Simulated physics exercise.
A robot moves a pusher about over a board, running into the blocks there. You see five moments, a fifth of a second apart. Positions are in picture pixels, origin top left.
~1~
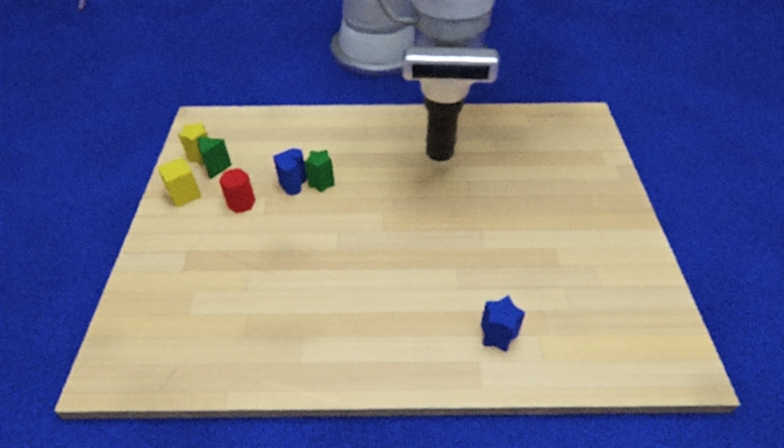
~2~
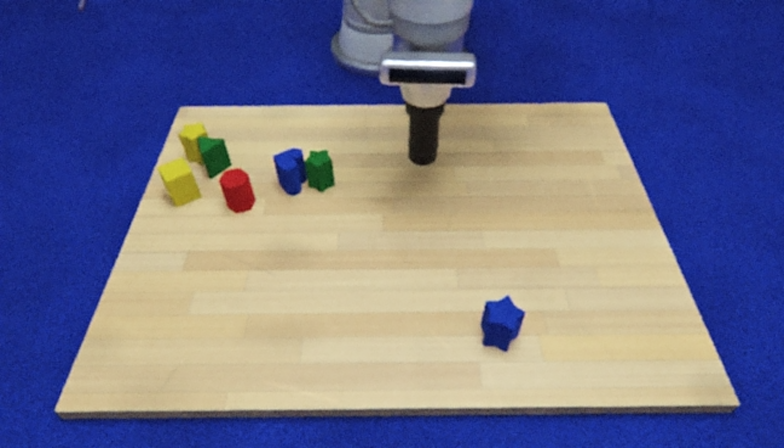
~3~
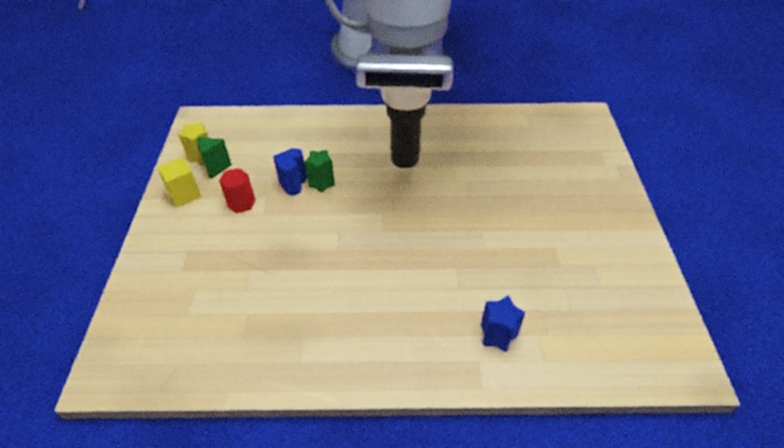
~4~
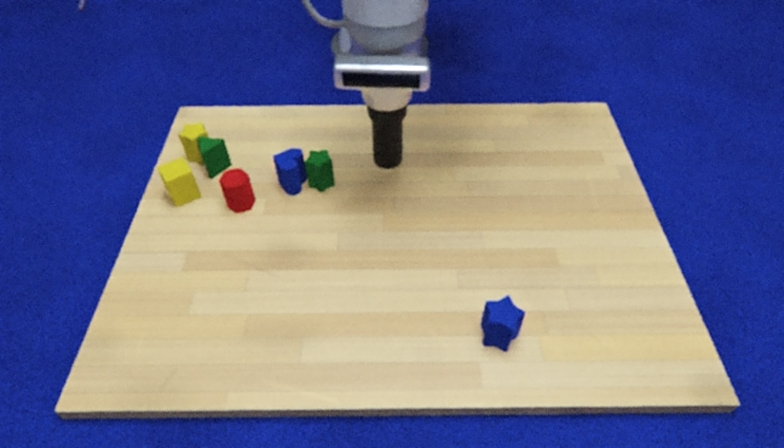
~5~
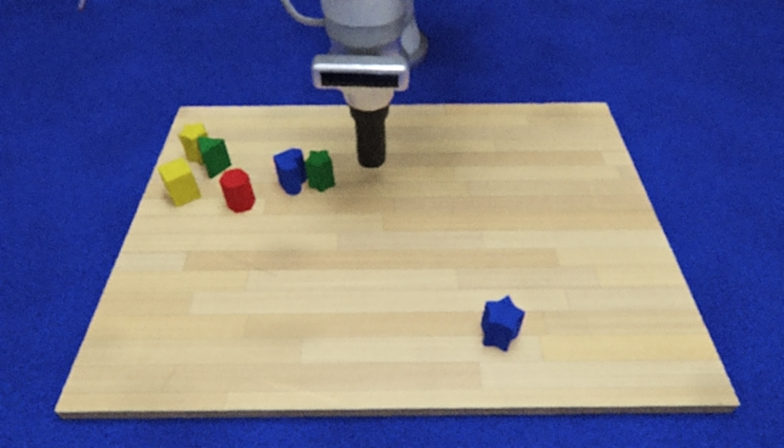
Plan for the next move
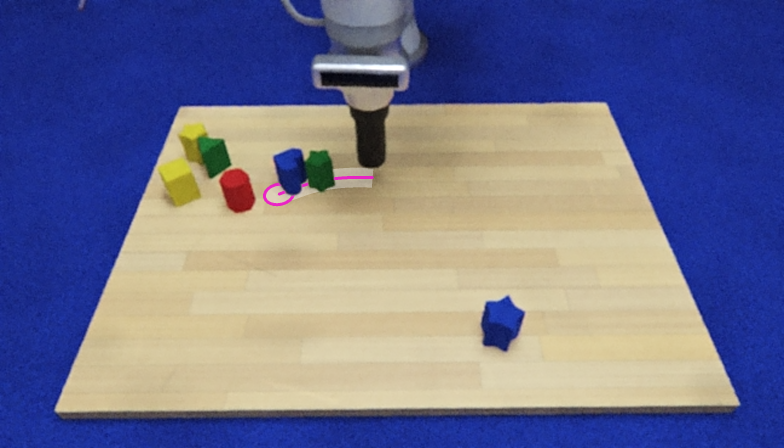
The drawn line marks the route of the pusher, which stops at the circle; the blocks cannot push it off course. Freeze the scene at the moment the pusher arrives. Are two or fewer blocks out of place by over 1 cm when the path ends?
It seems not.
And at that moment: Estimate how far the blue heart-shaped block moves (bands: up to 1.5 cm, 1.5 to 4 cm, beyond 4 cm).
The best fit is over 4 cm.
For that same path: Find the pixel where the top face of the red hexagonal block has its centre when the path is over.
I'd guess (200, 186).
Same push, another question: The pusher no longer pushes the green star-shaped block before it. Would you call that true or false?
My answer: False.
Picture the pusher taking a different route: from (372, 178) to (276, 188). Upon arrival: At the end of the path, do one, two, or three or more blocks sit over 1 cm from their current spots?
At least three of them.
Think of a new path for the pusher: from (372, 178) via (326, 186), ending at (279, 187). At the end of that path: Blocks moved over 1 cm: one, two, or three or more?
Once the path ends, two blocks will have shifted.
Drawn move, from (372, 178) by way of (341, 178) and (309, 184) to (279, 194).
The first path, step by step. One third of the way, pusher at (339, 161); green star-shaped block at (313, 158).
Two thirds of the way, pusher at (306, 166); blue heart-shaped block at (256, 163); green star-shaped block at (279, 163).
At the end, pusher at (275, 177); red hexagonal block at (200, 186); blue heart-shaped block at (224, 170); green star-shaped block at (247, 173).
